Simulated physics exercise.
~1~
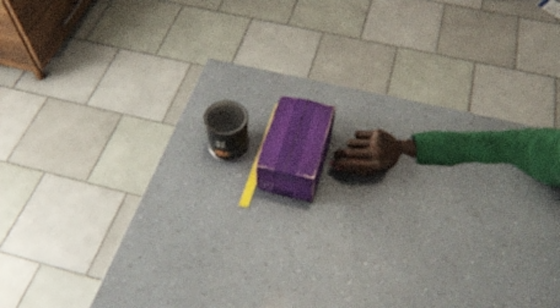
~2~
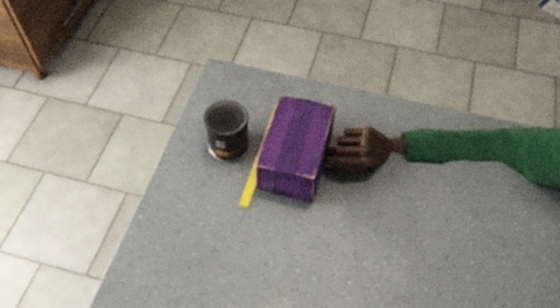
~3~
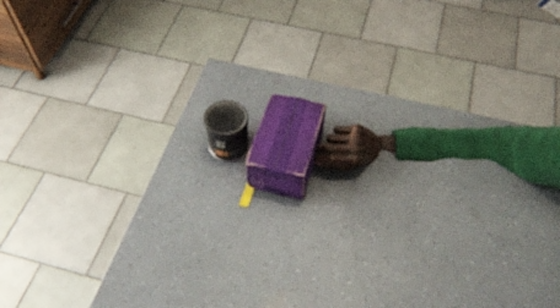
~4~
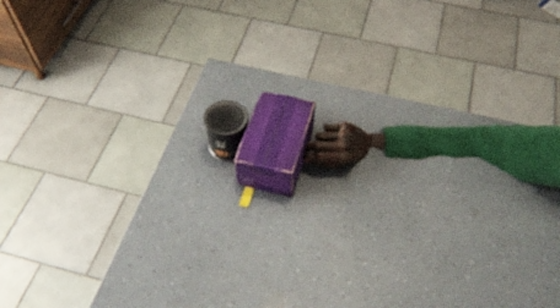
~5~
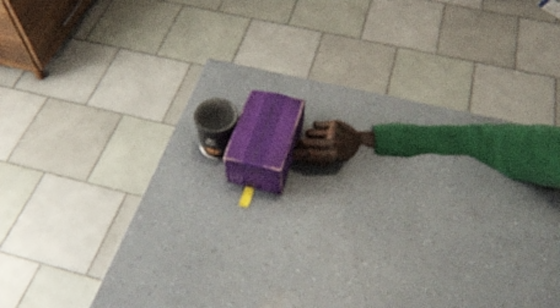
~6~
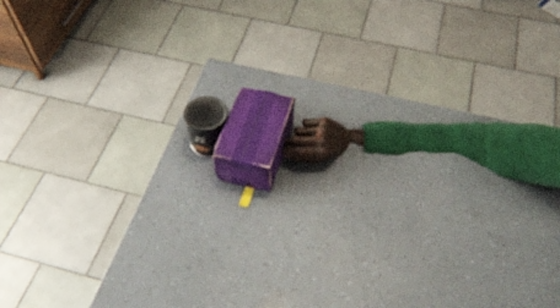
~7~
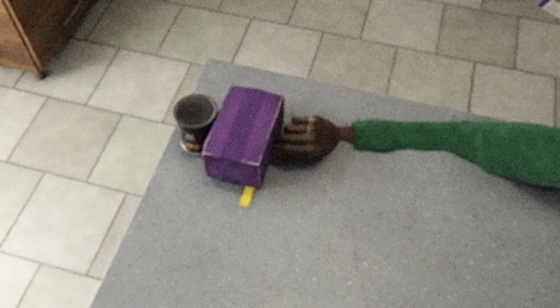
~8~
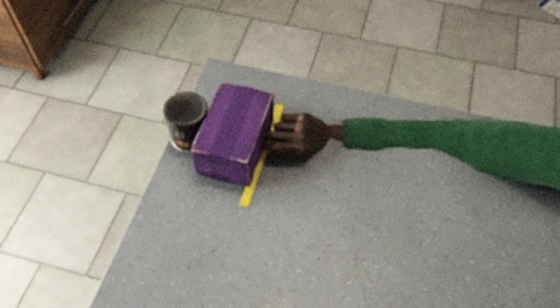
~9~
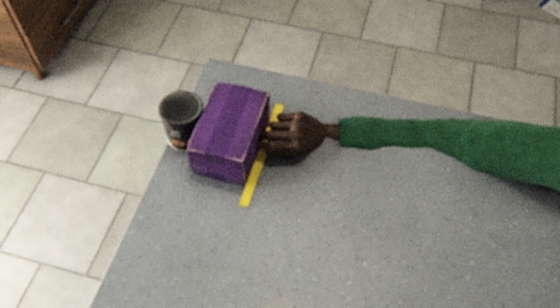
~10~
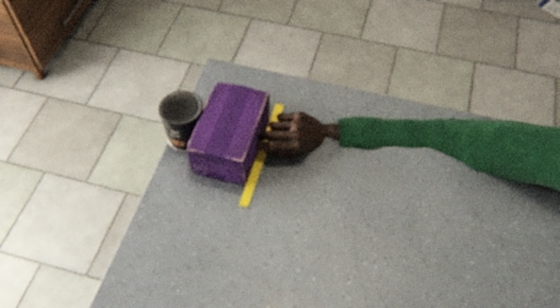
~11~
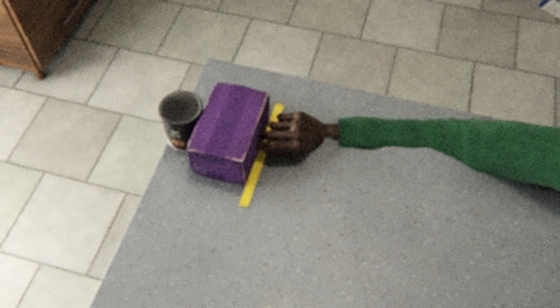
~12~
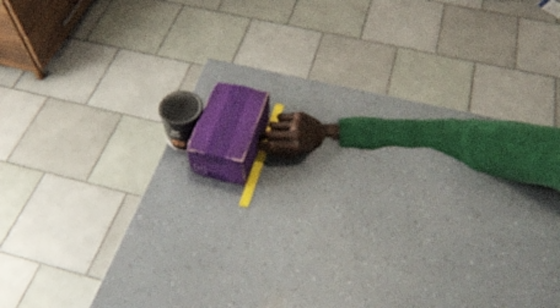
A dark hand in a green sleeve pushing a purple box left across yellow tape, nudging a black pot to the table's edge, where it stays.
